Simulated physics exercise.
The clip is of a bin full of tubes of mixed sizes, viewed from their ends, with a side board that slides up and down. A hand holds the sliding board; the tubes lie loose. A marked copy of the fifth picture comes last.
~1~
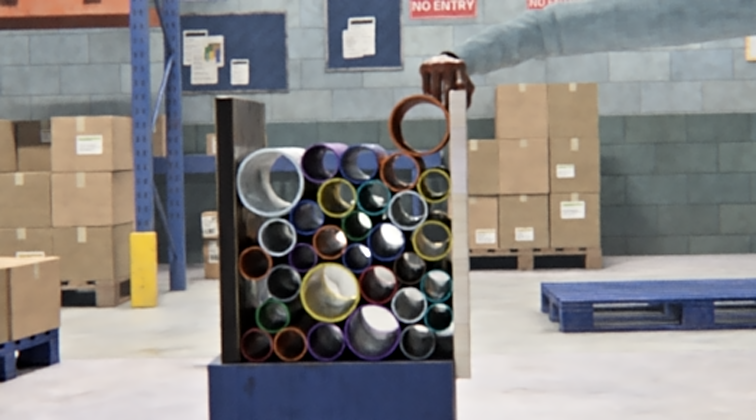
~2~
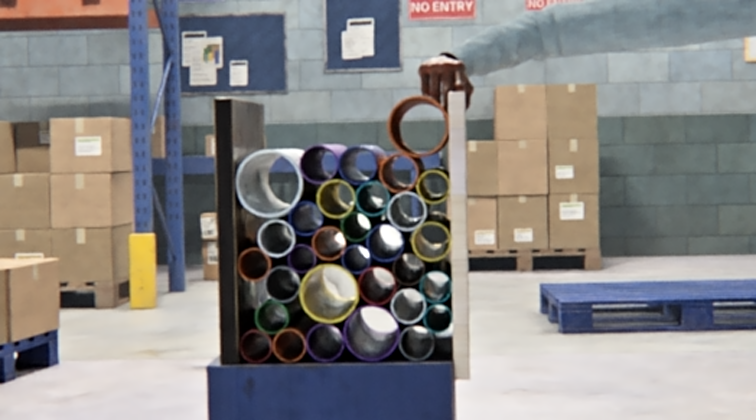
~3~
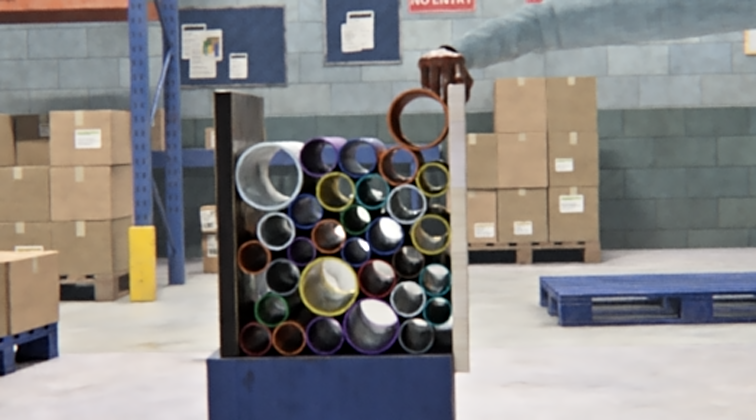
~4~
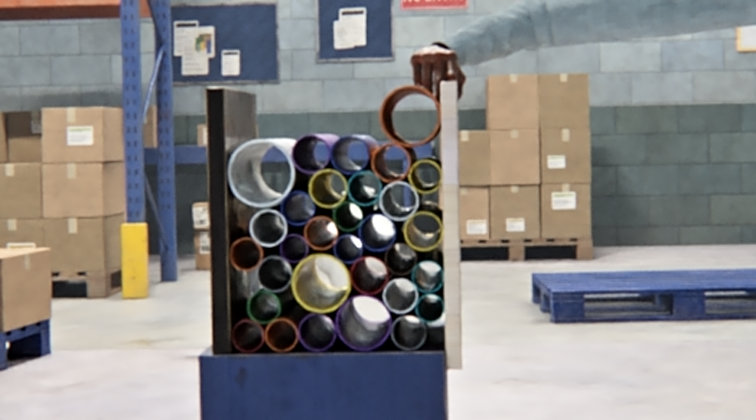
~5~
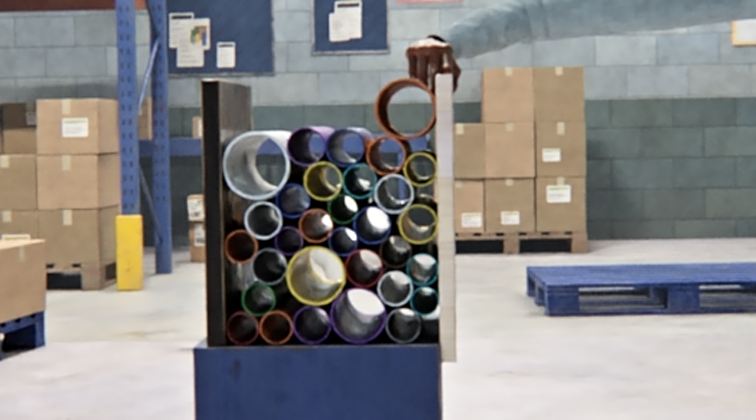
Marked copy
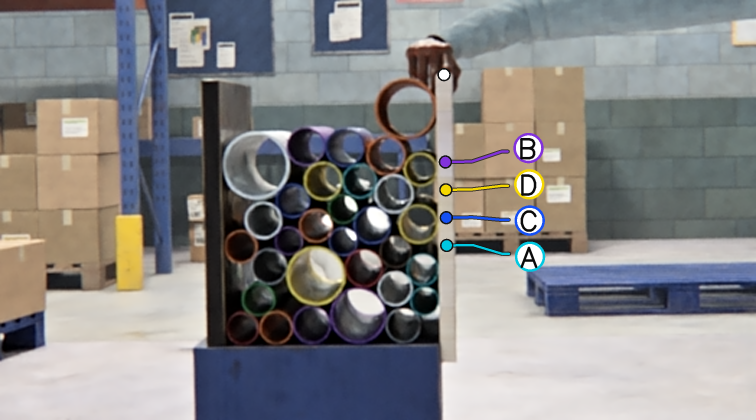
In a warehouse with stacked boxes and blue pallets, a gloved hand holds the top of the right side board on a bin packed with tubes of mixed sizes and colours. The view drifts slightly, shifting everything a little up and left, while the hand, board and loose tubes stay still together.
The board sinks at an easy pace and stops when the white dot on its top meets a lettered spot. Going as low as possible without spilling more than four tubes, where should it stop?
The answer is mark A.
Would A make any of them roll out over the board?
Yes, at A.
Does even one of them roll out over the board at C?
At C: Yes.
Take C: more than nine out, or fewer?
It loses fewer than nine.
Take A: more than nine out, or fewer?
It loses fewer than nine.
On the marked copy, A at (447, 246); B at (446, 162); C at (446, 218); D at (446, 190); the white dot at (444, 75).
With A. Early on, top of the board (437, 147).
Further on, top of the board (438, 228).
At the end, top of the board (438, 245), two out over the board.
As for the rest, B one out over the board; C two out over the board; D one out over the board.
